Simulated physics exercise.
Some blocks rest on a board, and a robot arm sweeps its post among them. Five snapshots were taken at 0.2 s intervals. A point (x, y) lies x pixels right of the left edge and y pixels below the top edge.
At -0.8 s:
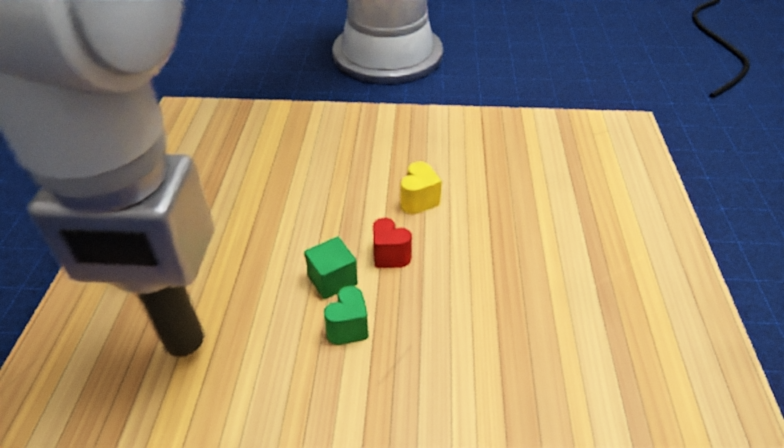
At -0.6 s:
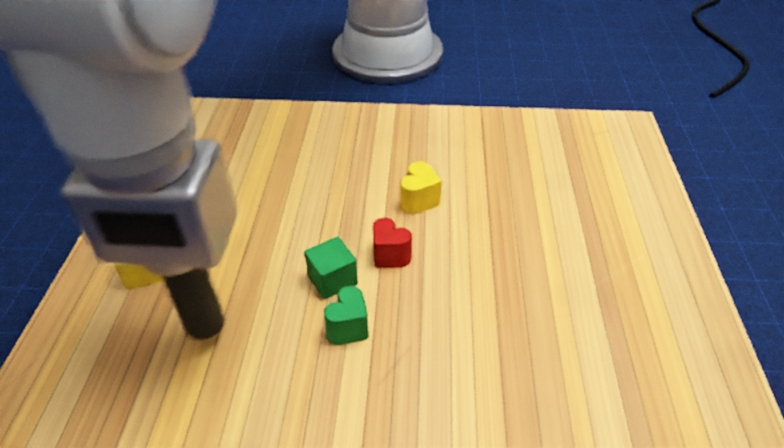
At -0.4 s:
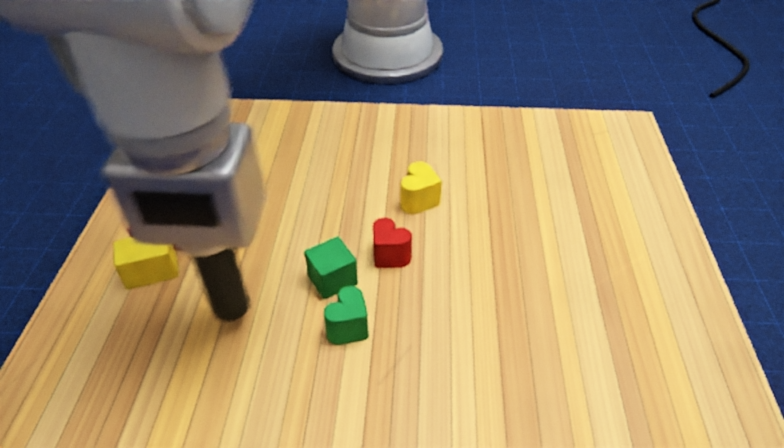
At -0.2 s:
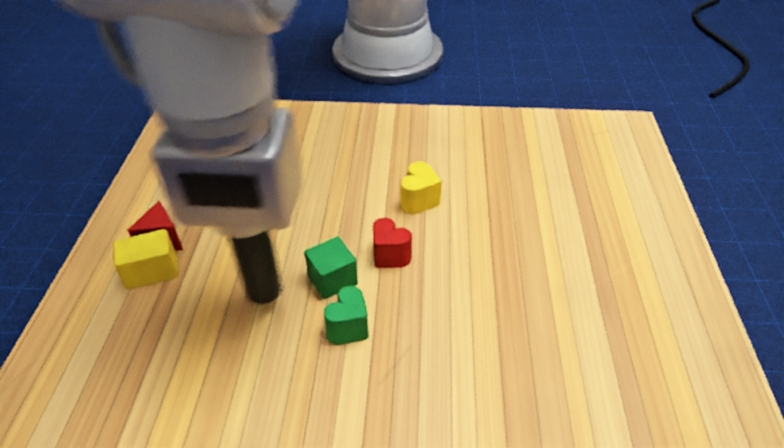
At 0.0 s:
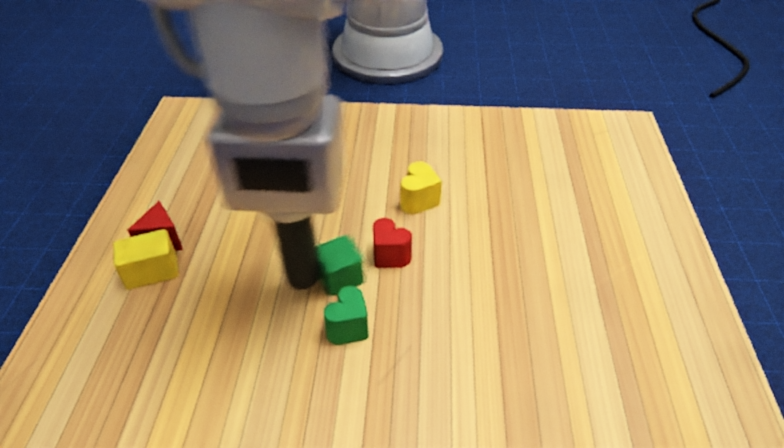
A grey robot arm with a dark post sweeps rightward and slightly away over a striped wooden board on a blue surface, seen from above at an angle by a still camera. Near the middle sit a green block, green and red hearts, and a yellow heart farther back, while yellow and red blocks come into view at left. The post then meets the green block and nudges it slightly right.
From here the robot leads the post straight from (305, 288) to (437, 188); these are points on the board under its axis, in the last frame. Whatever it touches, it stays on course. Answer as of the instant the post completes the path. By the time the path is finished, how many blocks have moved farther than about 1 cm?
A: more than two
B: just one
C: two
Answer: A.
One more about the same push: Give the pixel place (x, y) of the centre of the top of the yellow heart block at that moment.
Its top middle will sit at (457, 143).
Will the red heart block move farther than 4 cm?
The answer is yes.
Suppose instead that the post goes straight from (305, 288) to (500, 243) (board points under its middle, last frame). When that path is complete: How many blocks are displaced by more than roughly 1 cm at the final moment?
The count is two.
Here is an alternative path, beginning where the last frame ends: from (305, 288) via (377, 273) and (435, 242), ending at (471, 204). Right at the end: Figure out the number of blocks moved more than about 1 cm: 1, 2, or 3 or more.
My best guess is that a pair of blocks move over 1 cm.
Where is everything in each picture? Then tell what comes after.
The first frame shows post tip (185, 341); block tops, green square (330, 255); green heart block (347, 305); red heart block (390, 232); yellow heart block (420, 176).
The second frame shows post (205, 325); blocks unchanged.
The third frame shows post (232, 308); blocks unchanged.
The fourth frame shows post (264, 291); blocks unchanged.
The fifth frame shows post (303, 277); green square (338, 252); green heart block (347, 305); red heart block (390, 232); yellow heart block (420, 176).
On the path given first. One third of the way, post (354, 240); green square (389, 232), turned 40° clockwise; red heart block (427, 226), turned 15° clockwise.
Two thirds of the way, post (399, 207); green square (407, 226), turned 65° clockwise; red heart block (447, 231), turned 30° clockwise; yellow heart block (424, 173).
At the end, post (438, 177); green square (407, 226), turned 65° clockwise; green heart block in place; red heart block (447, 231), turned 30° clockwise; yellow heart block (457, 143), turned 15° anticlockwise.
